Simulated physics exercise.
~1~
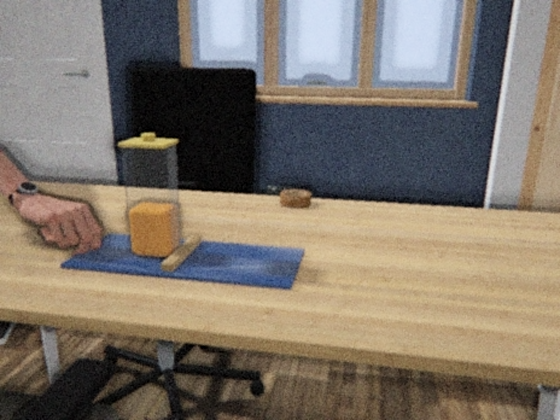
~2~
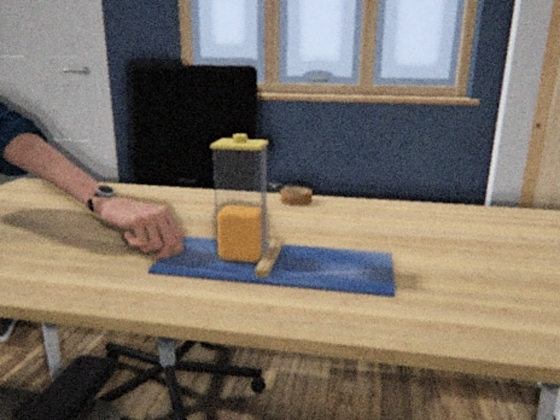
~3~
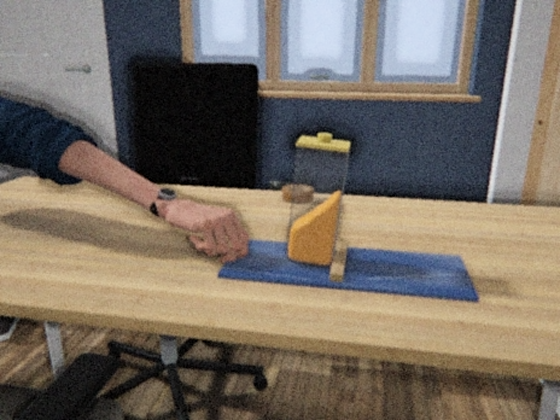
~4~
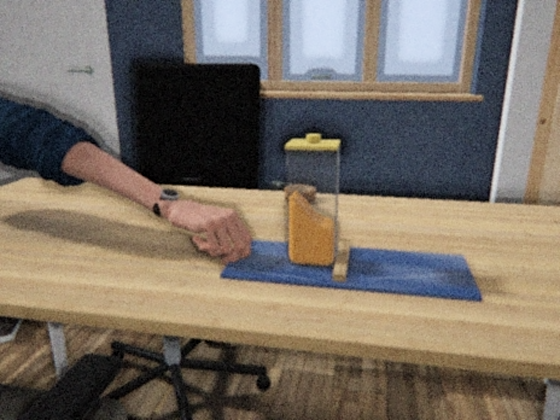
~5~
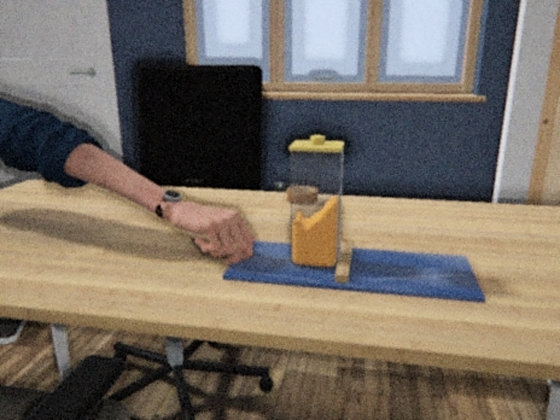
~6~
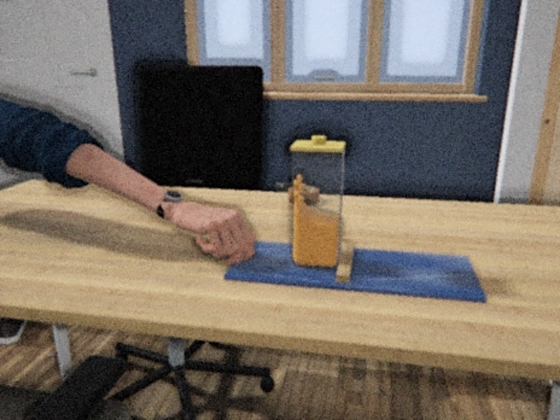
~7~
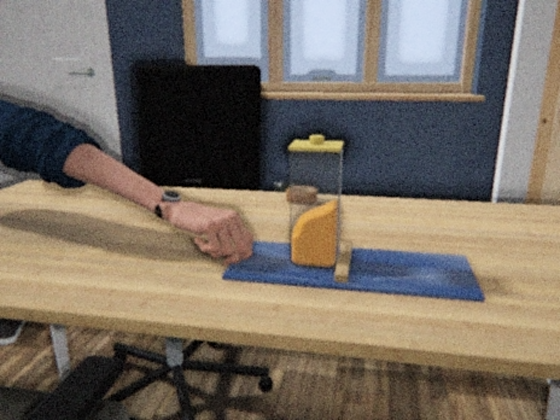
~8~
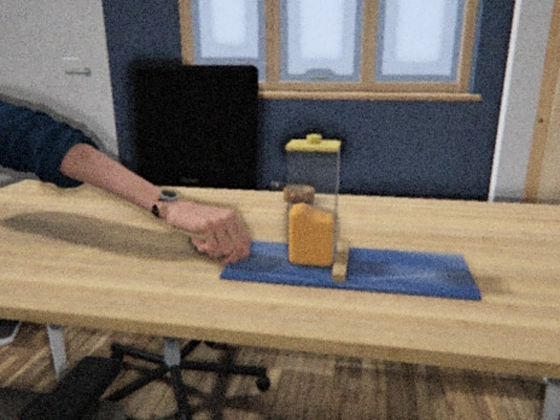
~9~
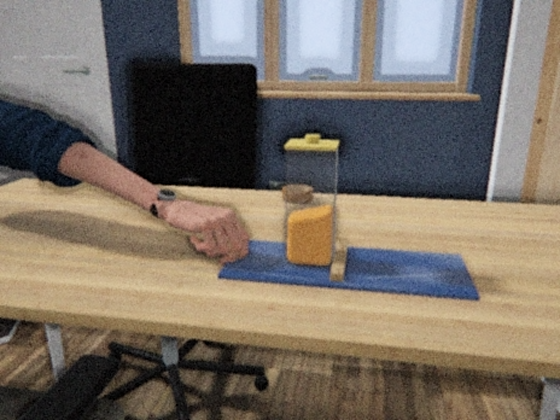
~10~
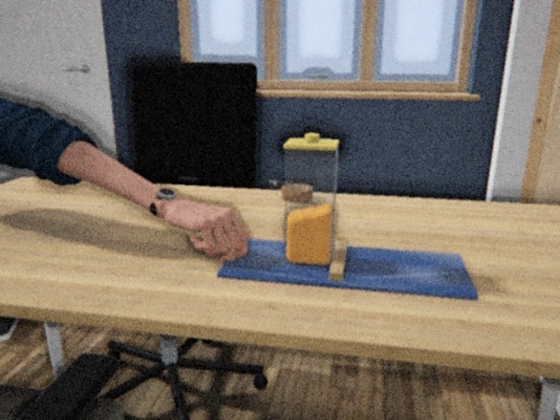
Capped flask of orange juice riding a blue board pushed right by a hand, juice sloshing as it stops, flask staying upright.
